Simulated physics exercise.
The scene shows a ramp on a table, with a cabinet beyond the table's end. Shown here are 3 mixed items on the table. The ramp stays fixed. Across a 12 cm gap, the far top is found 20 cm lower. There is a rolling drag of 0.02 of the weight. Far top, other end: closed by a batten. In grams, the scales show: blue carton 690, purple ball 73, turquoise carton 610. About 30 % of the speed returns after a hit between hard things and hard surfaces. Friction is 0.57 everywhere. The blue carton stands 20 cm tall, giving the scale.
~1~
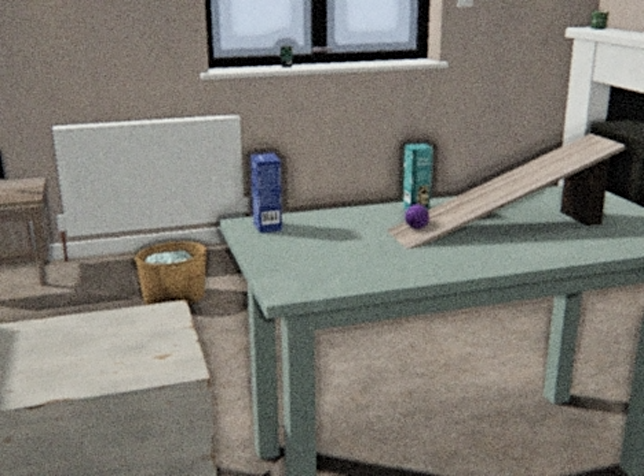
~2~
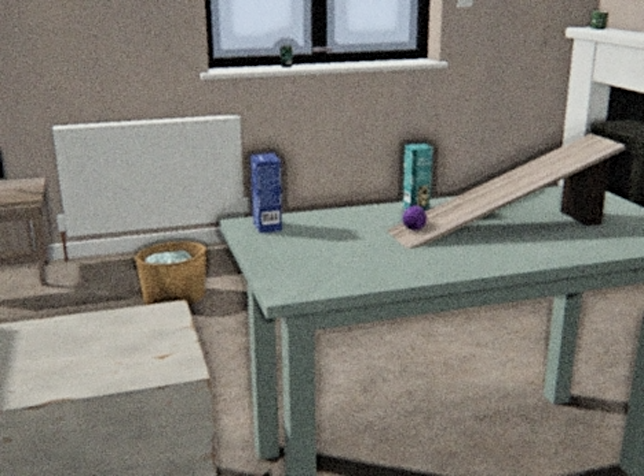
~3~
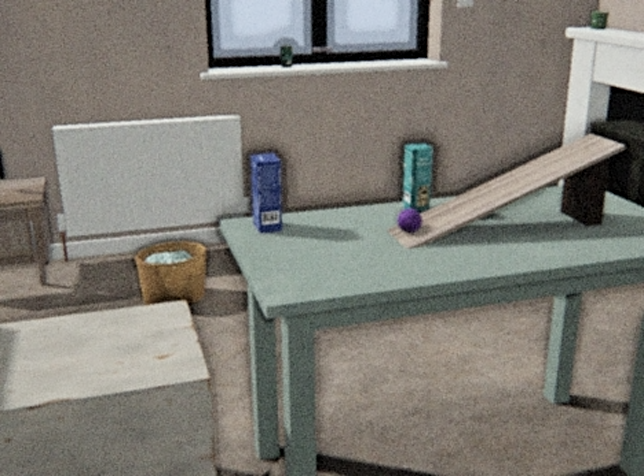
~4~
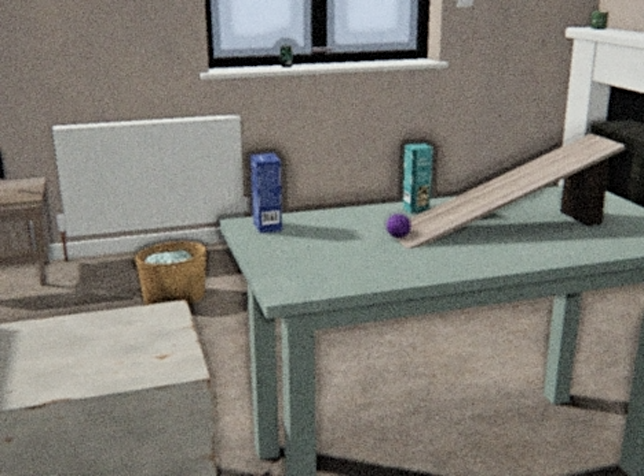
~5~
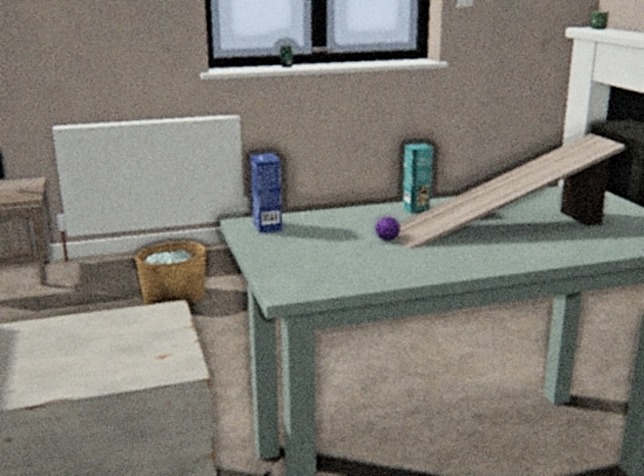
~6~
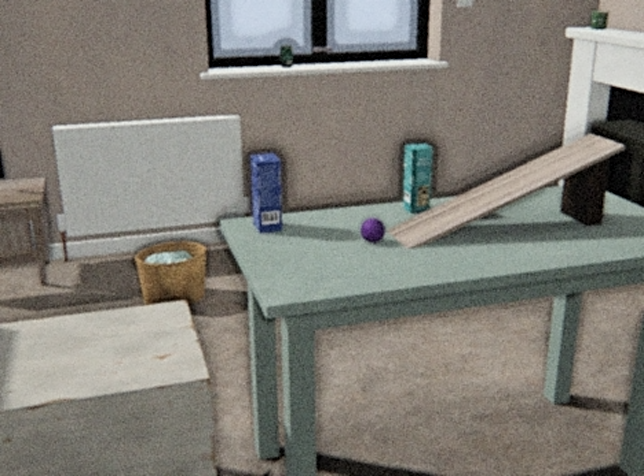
In a room with a green table, a small purple ball came off the low end of a wooden ramp and rolled a short way left across the tabletop, while the blue and turquoise cartons stood still.
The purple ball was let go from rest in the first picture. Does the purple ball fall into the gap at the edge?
The jump is not enough.
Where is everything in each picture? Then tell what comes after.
In the first frame, 48 cm of run left; purple ball (417, 217); blue carton (267, 193).
In the second frame, 47 cm of run left; purple ball (415, 219); blue carton (267, 193).
In the third frame, 46 cm of run left; purple ball (410, 221); blue carton (267, 193).
In the fourth frame, 43 cm of run left; purple ball (399, 226); blue carton (267, 193).
In the fifth frame, 40 cm of run left; purple ball (388, 229); blue carton (267, 193).
In the sixth frame, 35 cm of run left; purple ball (373, 231); blue carton (267, 193).
Then, 0.30 s after the last picture, 21 cm of run left; purple ball near (320, 236).
Then, 0.90 s after the last picture, 5 cm past the table's edge; purple ball near (221, 268).
Then, 1.10 s after the last picture, down in the gap; purple ball near (237, 362).
Then, 1.40 s after the last picture, down in the gap; purple ball near (320, 466).
By the end, down in the gap; the bystanders in place, give or take 8 cm.
